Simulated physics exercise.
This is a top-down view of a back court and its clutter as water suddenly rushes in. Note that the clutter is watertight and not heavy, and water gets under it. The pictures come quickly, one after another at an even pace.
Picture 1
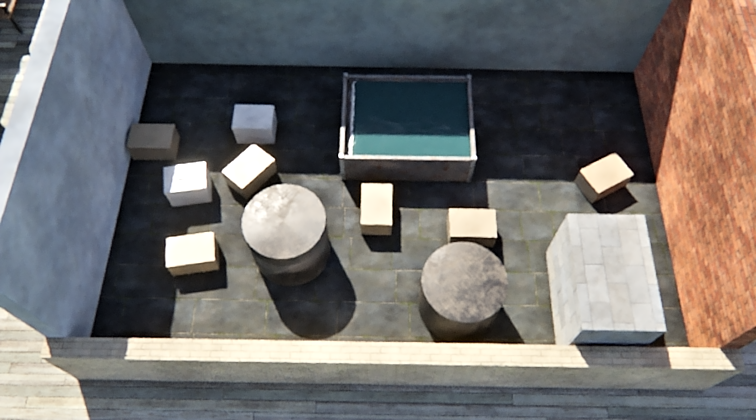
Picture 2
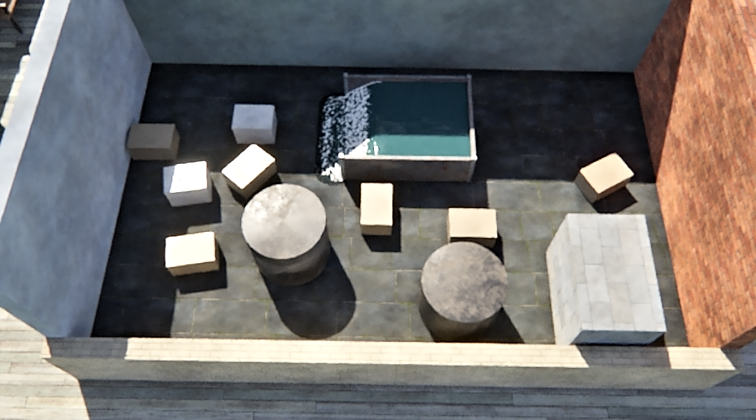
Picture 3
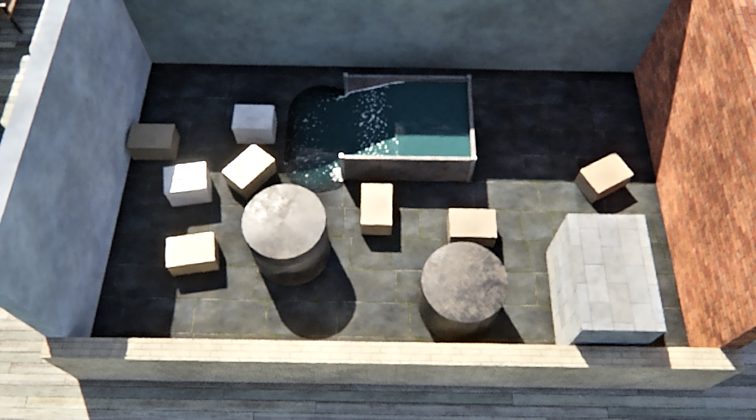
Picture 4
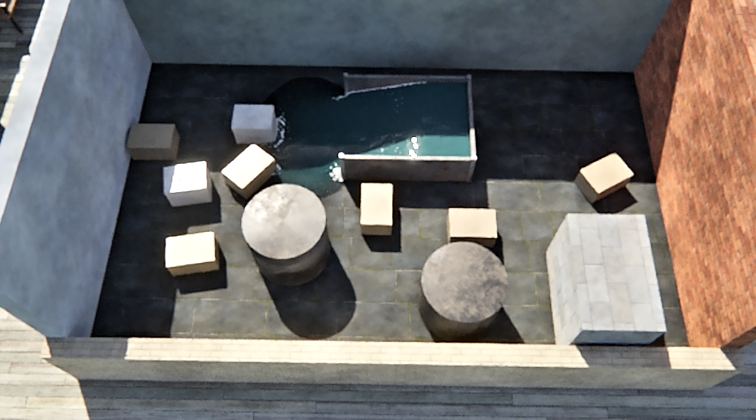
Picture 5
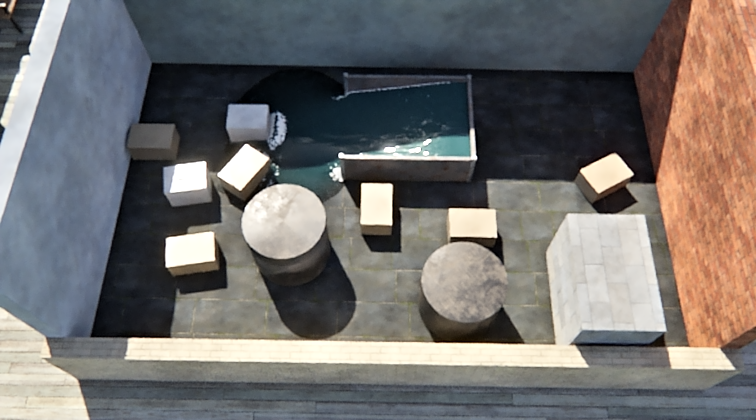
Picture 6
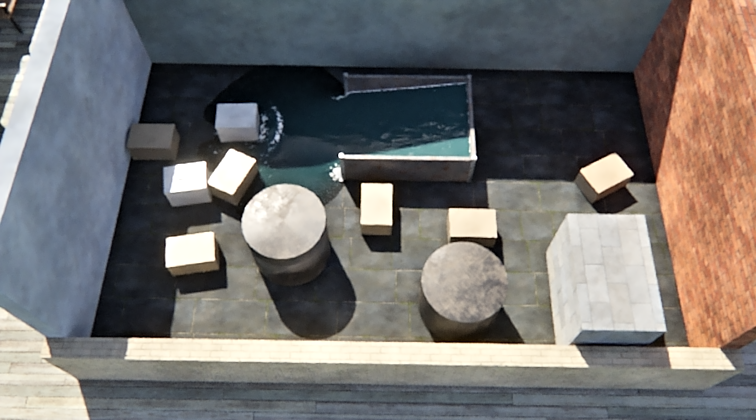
In a walled court, water pours leftward from a tank and nudges two boxes left.
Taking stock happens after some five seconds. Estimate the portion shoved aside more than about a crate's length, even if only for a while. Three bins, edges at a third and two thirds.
It lands in the middle band.
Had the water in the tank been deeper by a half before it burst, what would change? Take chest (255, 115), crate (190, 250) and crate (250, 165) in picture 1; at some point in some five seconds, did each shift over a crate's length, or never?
In sequence: Went the distance, went the distance and went the distance.
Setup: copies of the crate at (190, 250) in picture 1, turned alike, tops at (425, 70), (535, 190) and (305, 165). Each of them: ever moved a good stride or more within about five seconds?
Outcome per entry: Stays where it is / stays where it is / knocked aside.
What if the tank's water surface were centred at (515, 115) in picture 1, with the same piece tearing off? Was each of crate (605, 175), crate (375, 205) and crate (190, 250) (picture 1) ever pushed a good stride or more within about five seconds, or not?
In turn: Under that, shifted that much, moved that far.
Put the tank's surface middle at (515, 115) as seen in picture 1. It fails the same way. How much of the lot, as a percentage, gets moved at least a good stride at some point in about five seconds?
Roughly 80 per cent.
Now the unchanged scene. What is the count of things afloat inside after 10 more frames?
It adds up to 3.
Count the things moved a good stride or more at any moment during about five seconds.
I get 5.
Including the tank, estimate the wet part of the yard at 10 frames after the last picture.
Close to 40 per cent, tank included.
A moment on, 1 of 8 are well off their spots; 0 afloat.
Next, 4 of 8 are well off their spots; 3 afloat.
Later, 5 of 8 are well off their spots; 4 afloat.
In the end, 5 of 8 are well off their spots, and 5 have been at some point; 4 afloat.
